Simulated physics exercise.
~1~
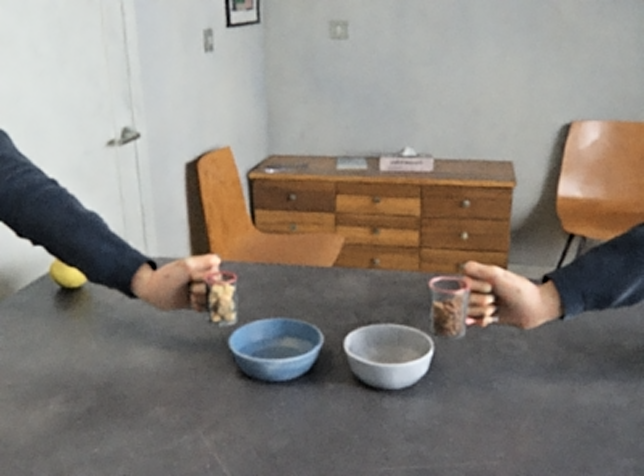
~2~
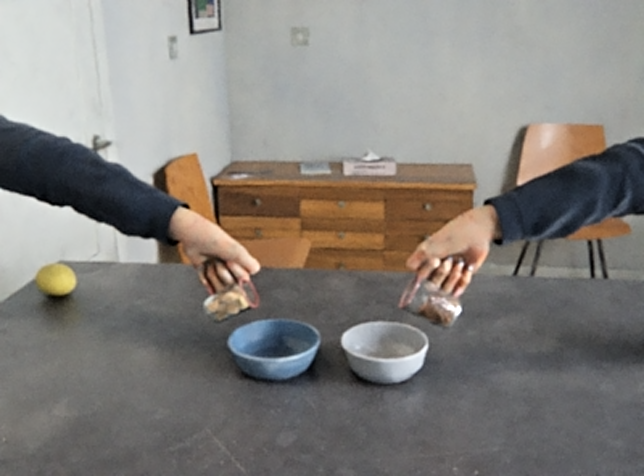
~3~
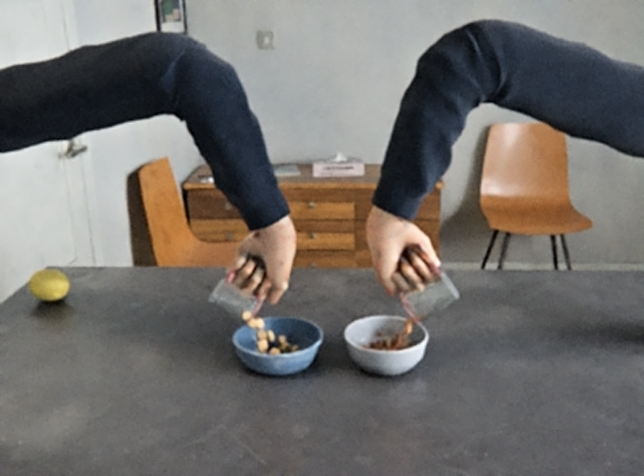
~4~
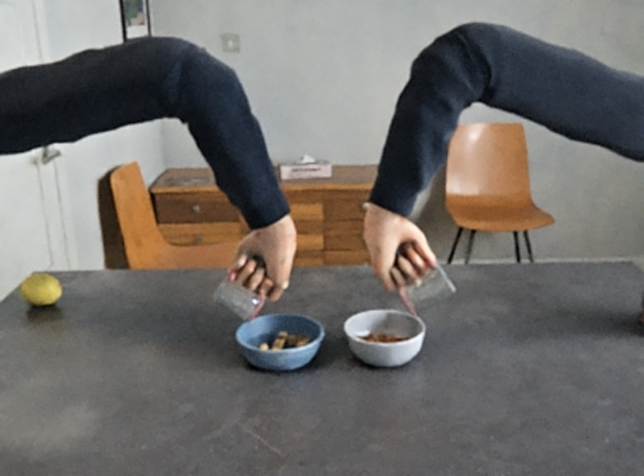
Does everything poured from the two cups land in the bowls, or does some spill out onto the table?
Everything lands in the bowls. The blue bowl on the left and the white bowl on the right each catch all that is poured, with nothing on the table.
